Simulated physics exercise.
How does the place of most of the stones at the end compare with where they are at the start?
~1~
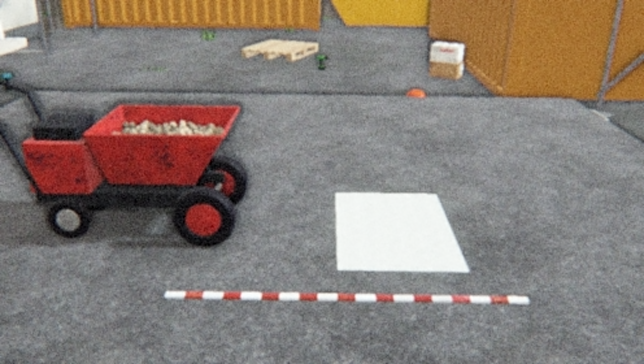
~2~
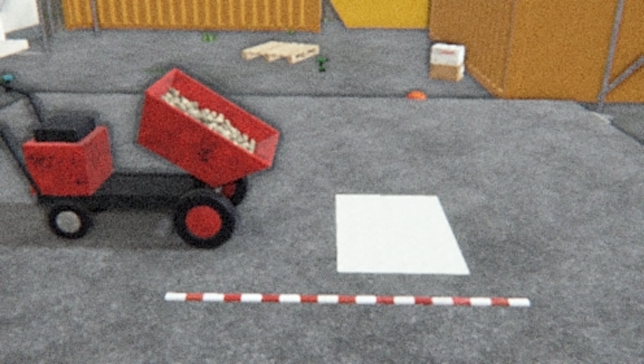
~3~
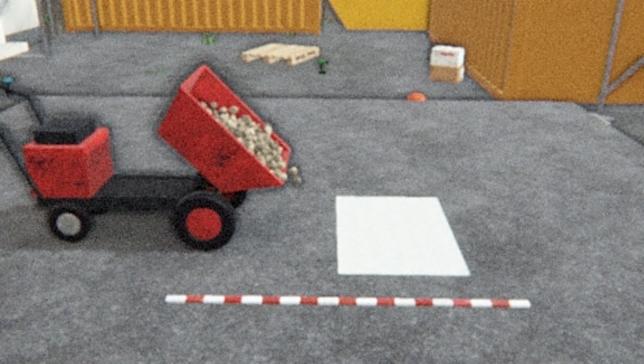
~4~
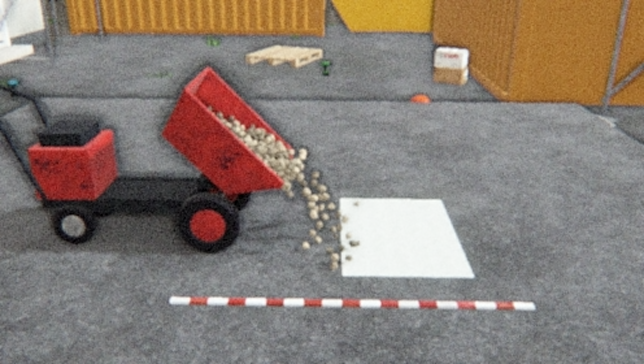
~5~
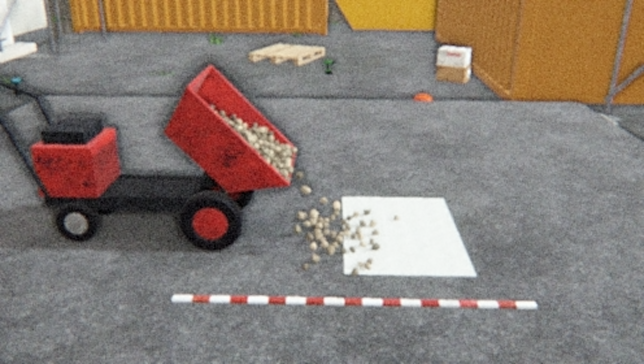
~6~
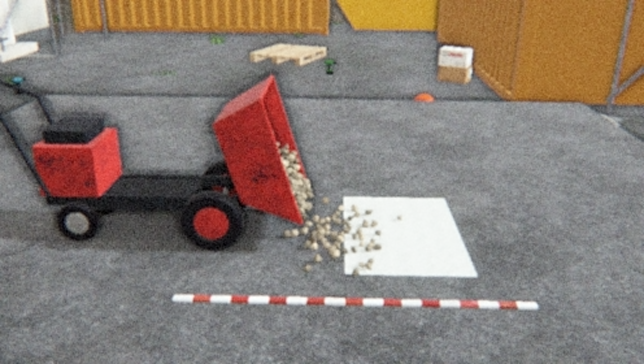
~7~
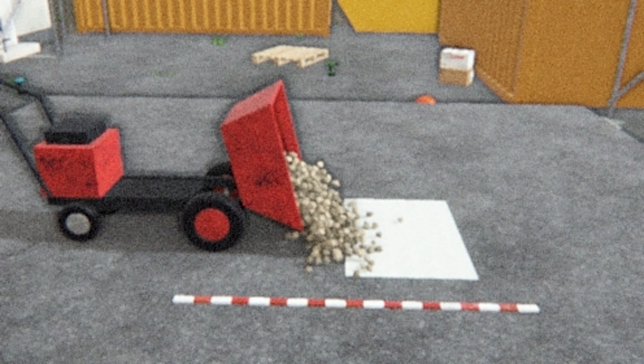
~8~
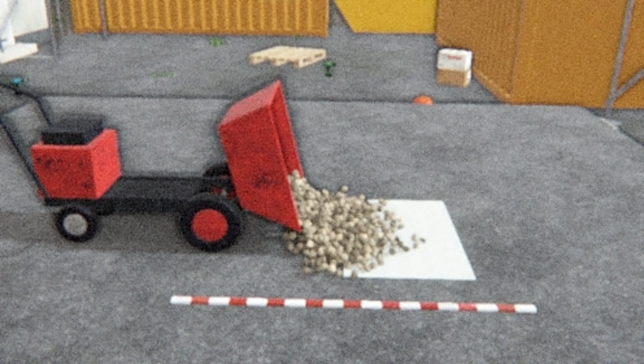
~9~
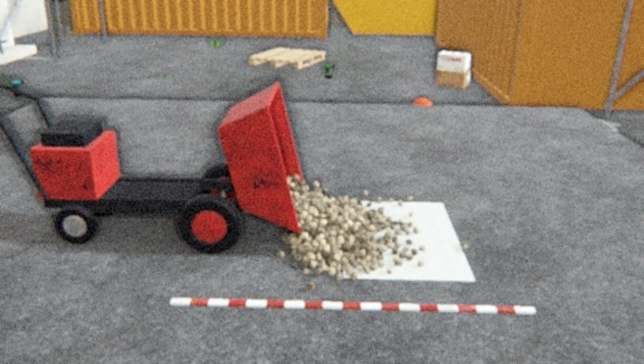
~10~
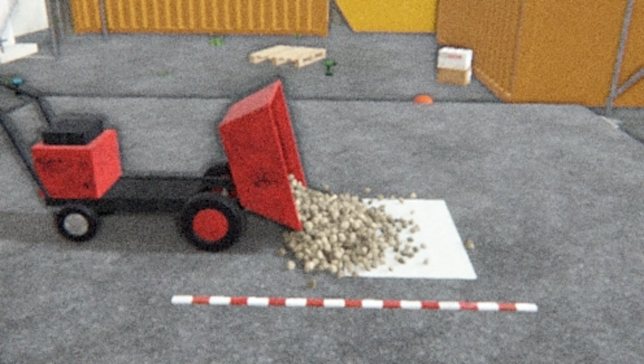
At the start the stones all lie inside the raised red skip on the left. By the end most of them are lower and further right, spread on the ground in front of the skip and over the left part of the white sheet.
